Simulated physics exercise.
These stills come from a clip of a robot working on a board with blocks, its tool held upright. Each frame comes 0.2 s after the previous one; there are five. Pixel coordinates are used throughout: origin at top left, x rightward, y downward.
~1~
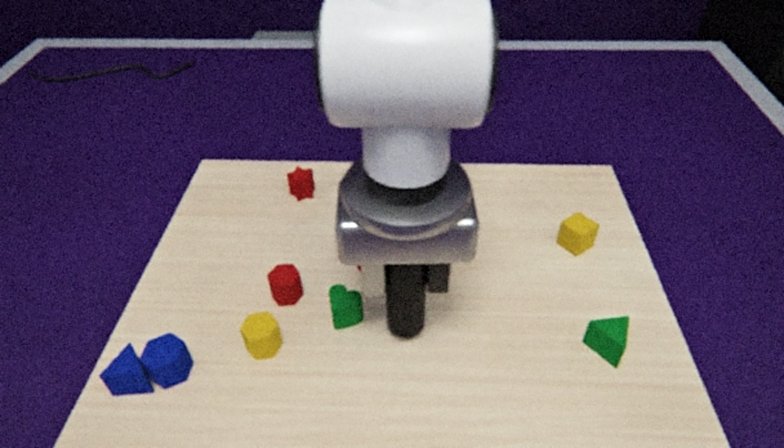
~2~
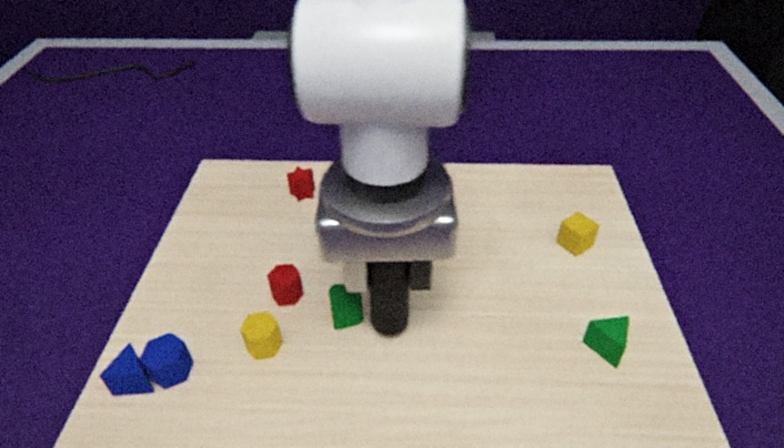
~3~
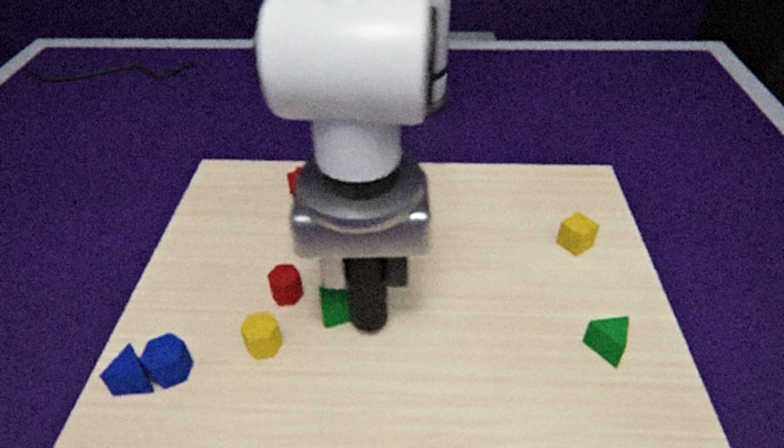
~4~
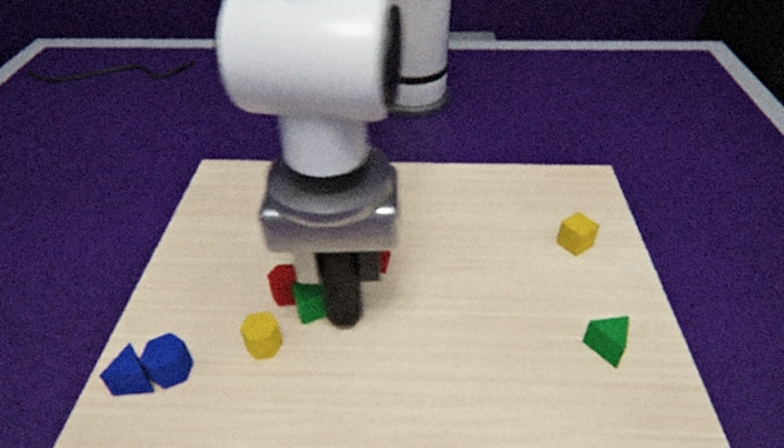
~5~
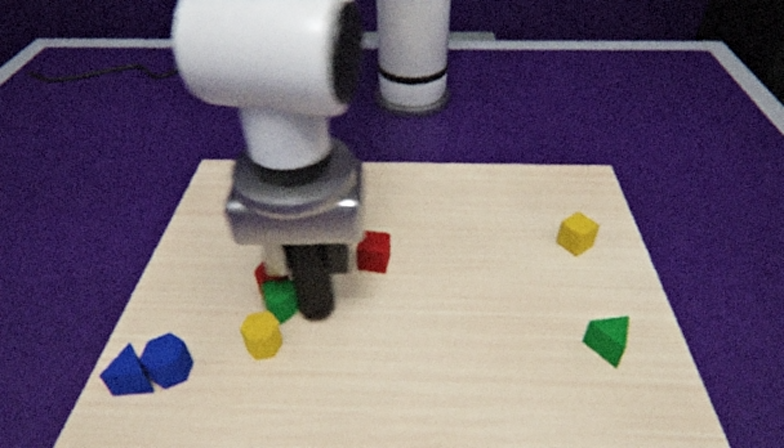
On a pale wooden board over a purple surface, seen from above at an angle by a still camera, a white and grey robot arm holds a dark tool down. Red, yellow and blue blocks and a green heart sit left and centre, with a yellow block and a green one at right. The arm sweeps left, pushing the green heart toward the red hexagon and uncovering a red block behind.
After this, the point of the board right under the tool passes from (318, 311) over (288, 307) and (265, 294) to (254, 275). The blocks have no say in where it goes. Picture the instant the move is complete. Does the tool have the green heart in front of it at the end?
My answer is no.
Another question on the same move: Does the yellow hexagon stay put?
Yes - that is the case.
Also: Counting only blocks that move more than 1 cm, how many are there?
Two.
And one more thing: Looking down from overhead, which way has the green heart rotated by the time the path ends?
Counter-clockwise, from overhead.
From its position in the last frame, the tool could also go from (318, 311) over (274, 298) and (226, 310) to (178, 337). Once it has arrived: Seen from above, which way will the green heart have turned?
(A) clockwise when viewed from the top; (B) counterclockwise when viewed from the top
B: Counterclockwise when viewed from the top.
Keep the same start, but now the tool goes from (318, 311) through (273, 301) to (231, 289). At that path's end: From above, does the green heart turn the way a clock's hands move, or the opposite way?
Bird's-eye view: Counterclockwise.
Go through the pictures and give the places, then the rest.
In the first picture, lower end of the tool (406, 323), tops of blocks, yellow hexagon (259, 325), red hexagon (283, 274), green heart (343, 296).
In the second picture, tool (390, 320), blocks as before.
In the third picture, tool (369, 317), green heart (333, 295).
In the fourth picture, tool (345, 311), green heart (308, 291).
In the fifth picture, tool (317, 304), yellow hexagon (259, 325), red hexagon partly hidden, green heart (278, 290).
The first path, step by step. Halfway along, tool (273, 295); red hexagon (260, 259), turned 40° clockwise; green heart (237, 291), turned 60° anticlockwise.
At the end, tool (252, 268); yellow hexagon not moved; red hexagon (247, 233), turned 65° clockwise; green heart (232, 290), turned 85° anticlockwise.
